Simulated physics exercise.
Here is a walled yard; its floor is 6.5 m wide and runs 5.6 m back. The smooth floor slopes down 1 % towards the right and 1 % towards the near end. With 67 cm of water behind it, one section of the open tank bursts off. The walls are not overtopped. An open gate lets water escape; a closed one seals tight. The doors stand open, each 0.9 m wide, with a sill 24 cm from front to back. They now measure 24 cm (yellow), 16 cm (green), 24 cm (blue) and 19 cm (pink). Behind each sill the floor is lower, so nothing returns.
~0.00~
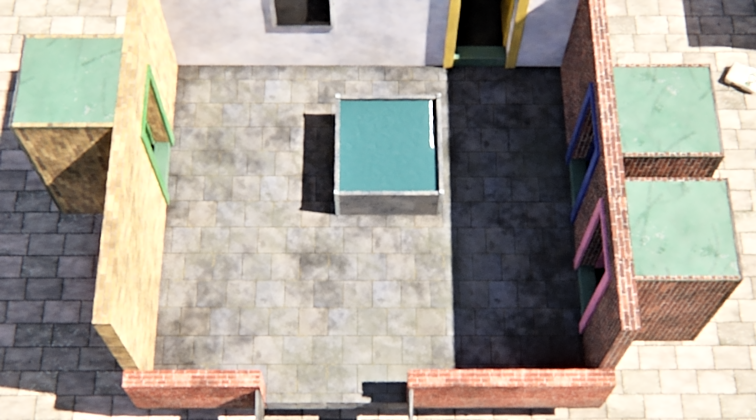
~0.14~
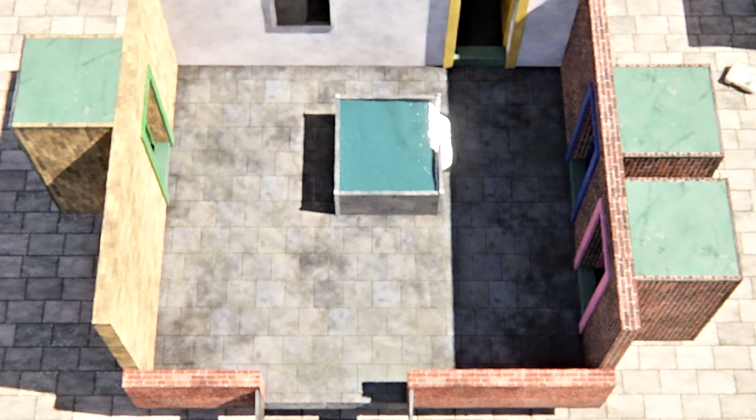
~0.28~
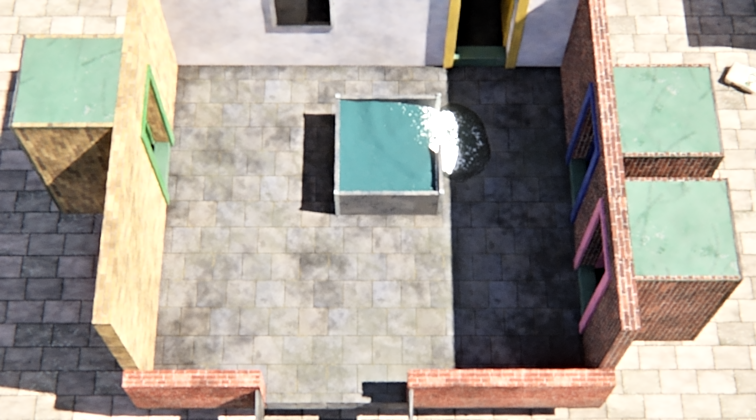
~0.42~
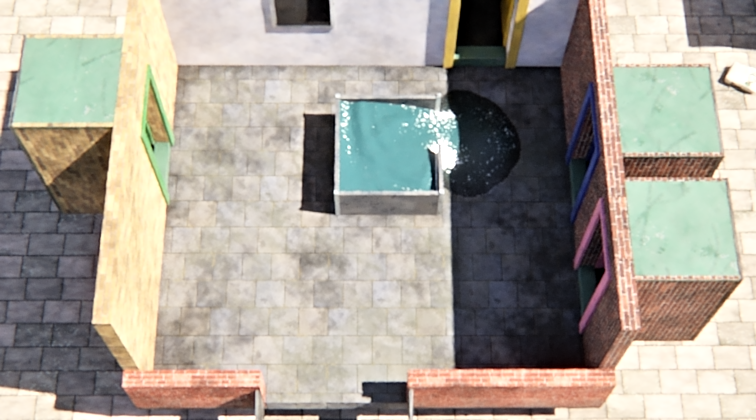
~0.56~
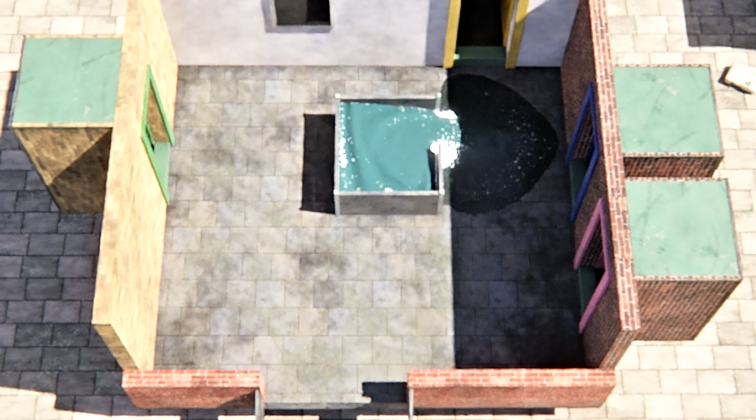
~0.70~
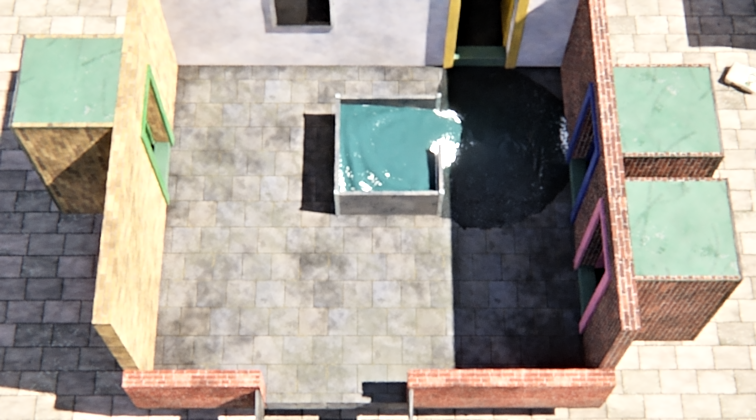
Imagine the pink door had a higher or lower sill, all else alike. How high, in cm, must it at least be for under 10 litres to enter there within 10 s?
At least 6 cm or so.
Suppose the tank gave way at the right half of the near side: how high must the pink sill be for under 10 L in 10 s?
Some 10.0 cm.
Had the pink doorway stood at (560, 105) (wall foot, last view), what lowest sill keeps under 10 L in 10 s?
Roughly 30 cm.
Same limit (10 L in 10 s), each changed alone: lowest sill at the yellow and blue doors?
About 16 cm at yellow and 22 cm at blue.
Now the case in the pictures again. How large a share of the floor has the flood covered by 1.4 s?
About 15 per cent.
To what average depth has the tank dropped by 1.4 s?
Some 42 cm.
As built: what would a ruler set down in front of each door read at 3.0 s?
In cm: Yellow 17, green 0, blue 18, pink 7.
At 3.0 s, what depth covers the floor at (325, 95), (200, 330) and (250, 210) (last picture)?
In that order: 0, 0 and 0 cm.
After 1.4 s water covers 15 % of the floor, deepest (46 cm) near (560, 67); it has not reached the pink door.
After 3.0 s water covers 30 % of the floor, deepest (24 cm) near (500, 122); 7 cm at the pink door, 0 litres in over its 19 cm sill.
After 10.0 s water covers 95 % of the floor, deepest (12 cm) near (587, 386); 8 cm at the pink door, 0 litres in over its 19 cm sill.
At the pink door as built, the water arrived by 1.6 s and peaked near 8 cm at 10.0 s.
With a sill of 5 cm, 19 litres would have come in within the 10 s; with 8 cm, 4 litres. So under 10 litres takes about 6 cm.
